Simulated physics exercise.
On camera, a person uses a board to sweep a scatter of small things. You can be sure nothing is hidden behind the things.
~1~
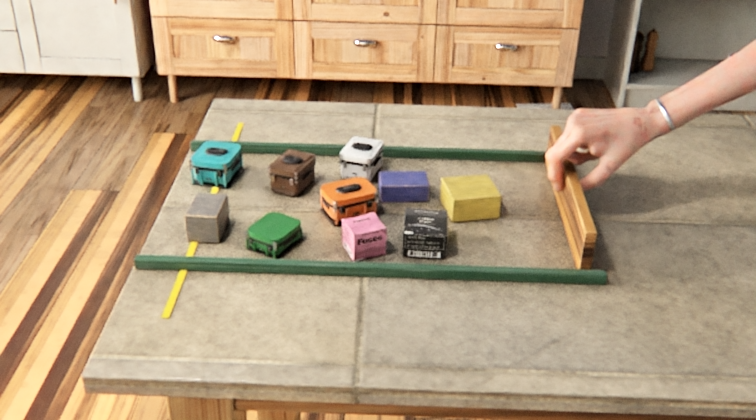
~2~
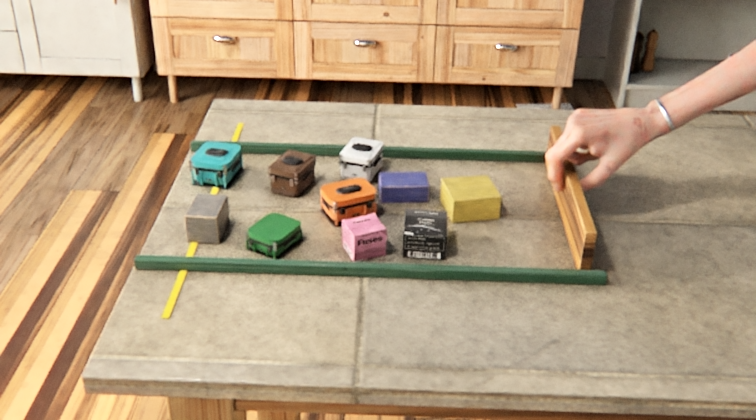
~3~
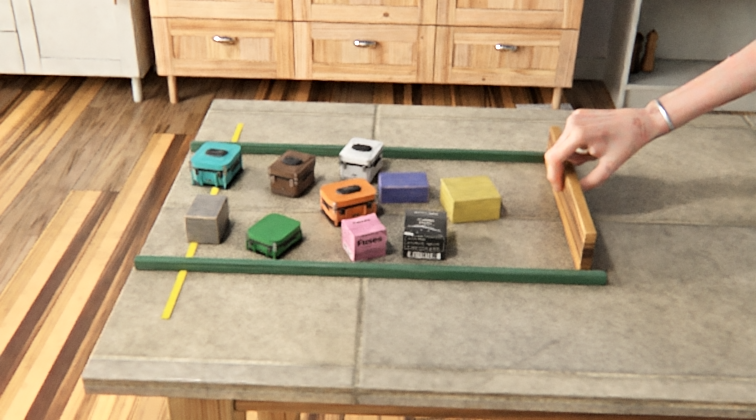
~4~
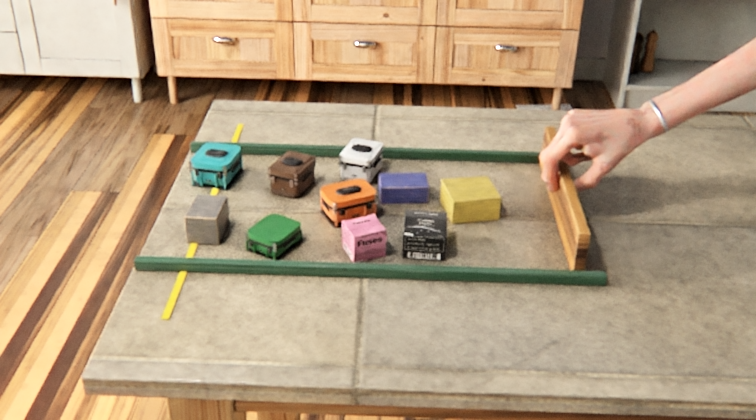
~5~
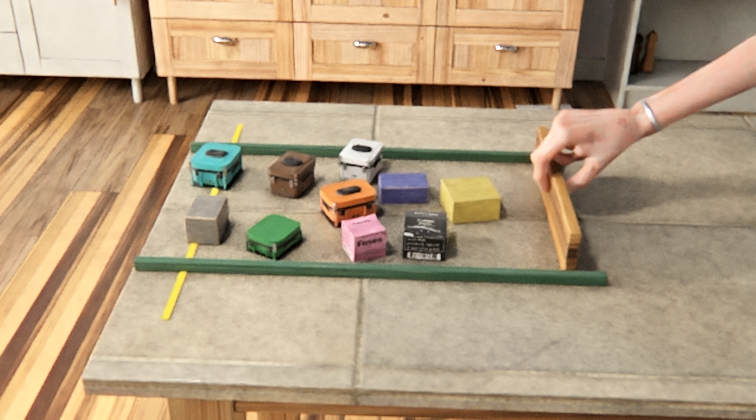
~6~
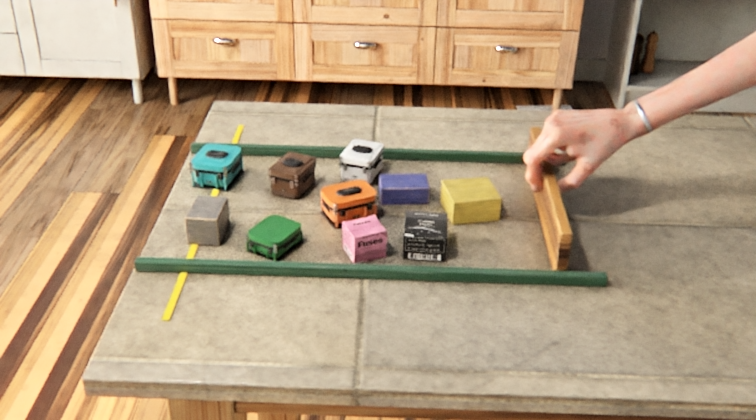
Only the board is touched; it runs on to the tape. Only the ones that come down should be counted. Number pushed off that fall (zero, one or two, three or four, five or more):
Five or more.
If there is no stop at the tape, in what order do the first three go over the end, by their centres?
The turquoise case goes first, followed by the brown case and then the grey block.
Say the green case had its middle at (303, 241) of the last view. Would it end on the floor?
From that start, the object then does not stay.
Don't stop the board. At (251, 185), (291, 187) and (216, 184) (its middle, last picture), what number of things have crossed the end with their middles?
4; 1; 7.
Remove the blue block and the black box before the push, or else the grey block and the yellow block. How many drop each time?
The number fallen is 5, and in the other try 4.
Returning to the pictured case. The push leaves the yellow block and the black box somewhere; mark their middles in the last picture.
Yellow block: About (188, 189); black box: About (174, 229).
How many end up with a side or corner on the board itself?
3.
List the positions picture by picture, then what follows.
Turquoise case (217, 164); grey block (208, 218); green case (275, 235); board (568, 193); tape (210, 202), in the first frame.
Grey block (208, 218); pink box (364, 237), in the second frame.
Green case (274, 237); yellow block (470, 199), in the third frame.
Turquoise case (217, 166); brown case (293, 174), in the fourth frame.
Grey block (207, 220); board (554, 194), in the fifth frame.
Turquoise case (218, 167); grey block (208, 220); green case (275, 238); board (547, 195); tape (210, 205), in the sixth frame.
Soon after, none off yet; turquoise case at rest near (218, 167); grey block at rest near (208, 220); green case at rest near (275, 238).
Then, none off yet; turquoise case at rest near (216, 166); grey block at rest near (208, 220); green case moved a little near (250, 240).
Further on, one off so far; turquoise case falling near (149, 276); grey block moved about its own width near (160, 212); green case moved well along near (157, 245).
By the end, the number that fall off is five or more; fallen, blue block, pink box, orange case, brown case, green case, grey block and turquoise case.
